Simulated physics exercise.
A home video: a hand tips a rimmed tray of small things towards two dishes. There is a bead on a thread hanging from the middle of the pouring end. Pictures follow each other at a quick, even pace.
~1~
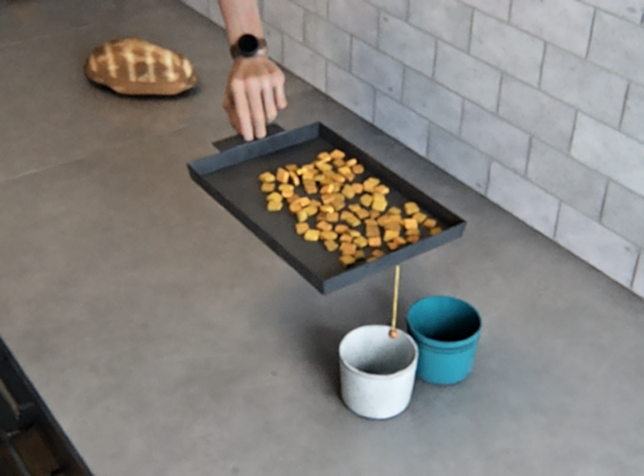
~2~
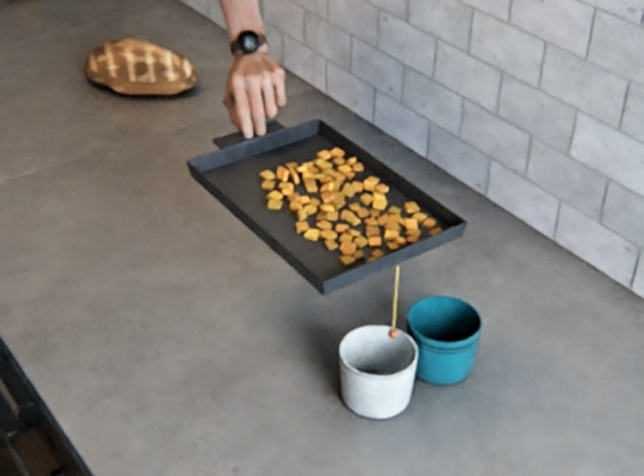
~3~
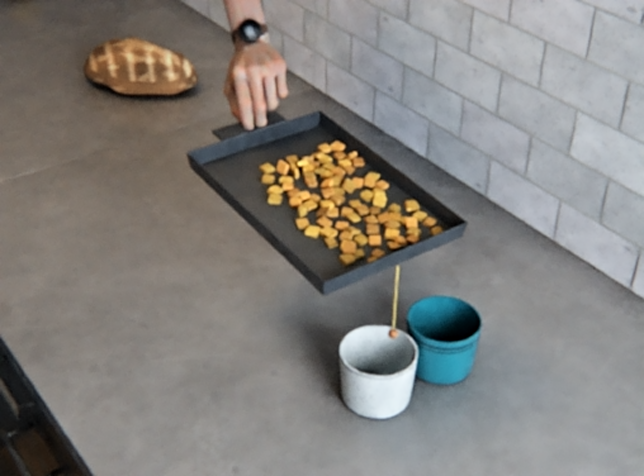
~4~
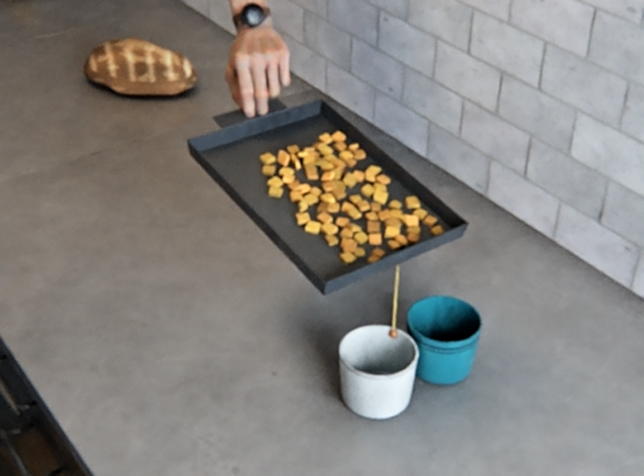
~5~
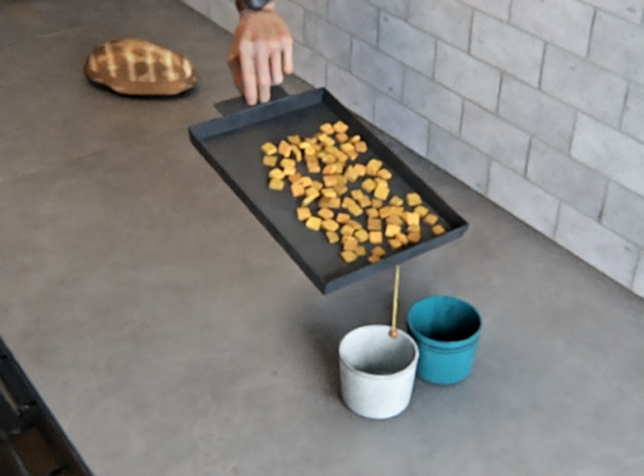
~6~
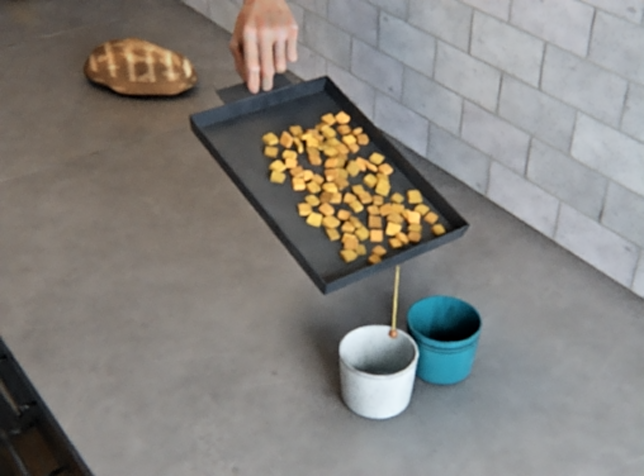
On a grey counter by a brick wall, a hand raised the back of a dark tray of small golden squares, gradually tilting it towards a white dish and a teal one below.
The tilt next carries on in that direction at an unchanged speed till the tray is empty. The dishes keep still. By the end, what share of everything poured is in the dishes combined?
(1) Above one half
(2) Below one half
Option 2: Below one half.
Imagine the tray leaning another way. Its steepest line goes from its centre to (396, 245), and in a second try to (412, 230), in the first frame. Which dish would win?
On the first try it's the right-side dish, on the second the right-side dish.
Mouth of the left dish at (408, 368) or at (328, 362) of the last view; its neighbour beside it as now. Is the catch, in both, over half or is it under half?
Result, first setup: The bulk; second setup: The minor share.
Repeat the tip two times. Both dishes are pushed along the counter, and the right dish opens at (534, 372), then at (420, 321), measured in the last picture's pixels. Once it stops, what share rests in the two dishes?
Roughly 0 % and 0 %.
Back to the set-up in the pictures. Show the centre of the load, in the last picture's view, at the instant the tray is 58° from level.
I'd put it at about (400, 218).
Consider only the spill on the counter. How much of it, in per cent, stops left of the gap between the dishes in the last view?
Estimate: About 30 in every hundred.
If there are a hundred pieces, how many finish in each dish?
The left dish ends up with around 10 percent of the load, the right dish with around 10 percent.
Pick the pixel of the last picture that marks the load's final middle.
Around (427, 427), give or take.
Just after the last frame, tray tipped steeply; every one on the tray.
A moment on, tray tipped right over; the larger part on the tray; about a tenth outside both; about a tenth in the air.
Further on, tray tipped past a quarter turn; about a tenth in the left dish; about a tenth in the right dish; the larger part outside both.
When it is over, tray tipped past a quarter turn; about a tenth in the left dish; about a tenth in the right dish; the larger part outside both.
